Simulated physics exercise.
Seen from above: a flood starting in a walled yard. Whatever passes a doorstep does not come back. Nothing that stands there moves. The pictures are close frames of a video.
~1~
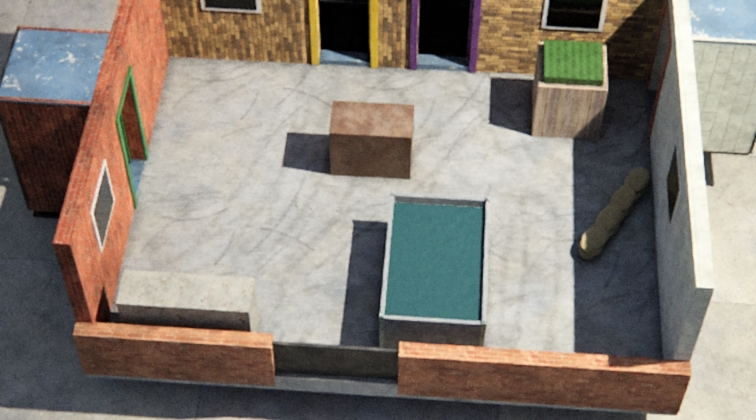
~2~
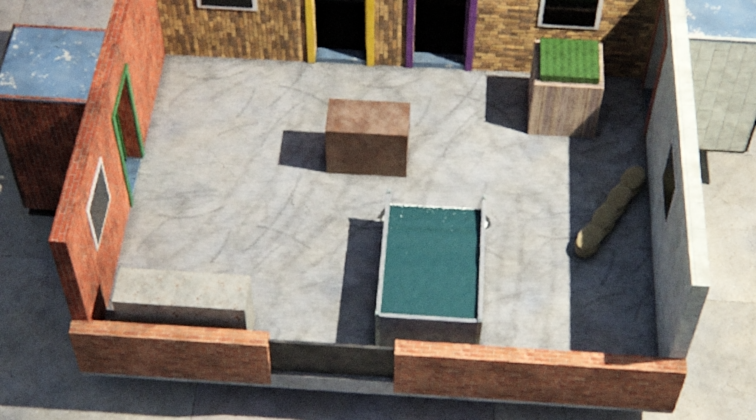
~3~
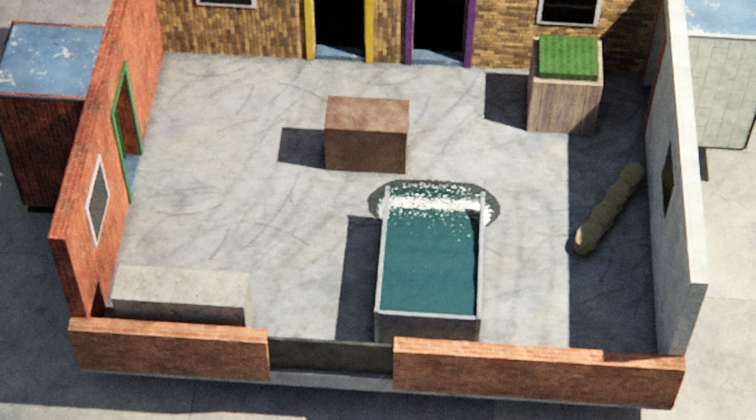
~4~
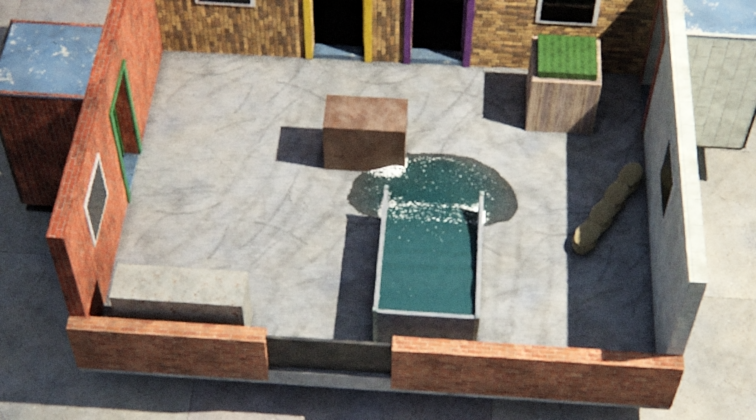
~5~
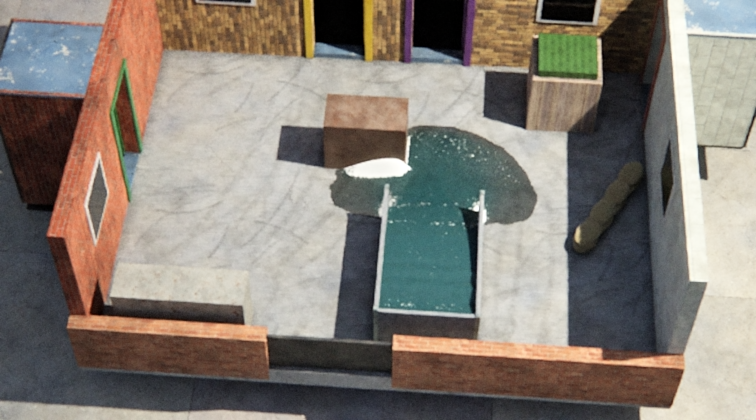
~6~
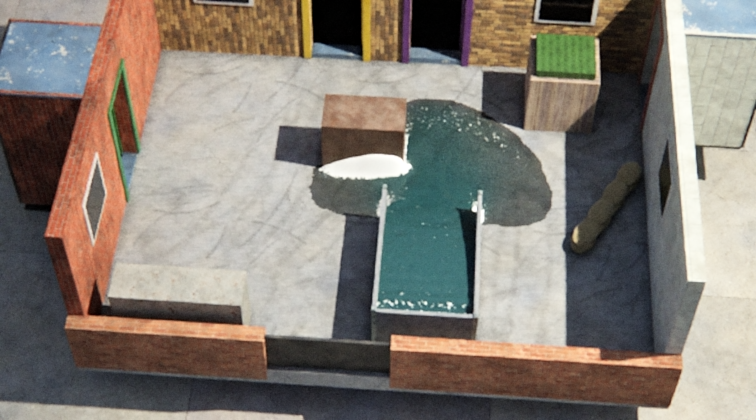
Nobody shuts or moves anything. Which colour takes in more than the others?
The purple doorway takes the most.
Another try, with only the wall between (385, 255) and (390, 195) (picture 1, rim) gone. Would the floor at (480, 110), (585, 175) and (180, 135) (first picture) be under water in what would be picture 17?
In turn: No water, not flooded, awash.
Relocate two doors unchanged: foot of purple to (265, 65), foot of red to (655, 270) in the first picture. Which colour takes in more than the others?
It is the green door.
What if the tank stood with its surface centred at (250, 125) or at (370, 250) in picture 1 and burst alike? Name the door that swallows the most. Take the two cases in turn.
In turn: The yellow door, the green-painted one.
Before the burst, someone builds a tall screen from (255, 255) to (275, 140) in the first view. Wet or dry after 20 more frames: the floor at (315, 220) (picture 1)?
Answer: Under water.
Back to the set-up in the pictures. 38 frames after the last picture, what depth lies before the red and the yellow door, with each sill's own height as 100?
About 130 and 50 per cent.
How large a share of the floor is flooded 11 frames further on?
Close to 40 %.
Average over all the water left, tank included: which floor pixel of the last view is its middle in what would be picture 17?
Around (427, 191).
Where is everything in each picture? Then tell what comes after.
Still water in the tank at (436, 259), in the first picture.
The front is at (383, 220), out from the gap on the tank's far side, in the second picture.
Water pours out on the tank's far side and has run to (381, 193), in the third picture.
Water pours out on the tank's far side and has run to (471, 162), in the fourth picture.
Water pours out on the tank's far side and has run to (418, 130), in the fifth picture.
Water pours out on the tank's far side and has run to (418, 103), in the sixth picture.
A moment on, water covers 25 % of the floor; purple door some in, green door not reached, yellow door not reached, red door not reached.
Next, water covers 40 % of the floor; purple door a lot in, green door not reached, yellow door wet at the sill, nothing in, red door not reached.
Then, water covers 55 % of the floor; purple door a lot in, green door some in, yellow door wet at the sill, nothing in, red door some in.
Later, water covers 70 % of the floor; purple door a lot in, green door some in, yellow door wet at the sill, nothing in, red door a lot in.
In the end, water covers 90 % of the floor; purple door a lot in, green door a lot in, yellow door wet at the sill, nothing in, red door a lot in; the purple door has let in the most.
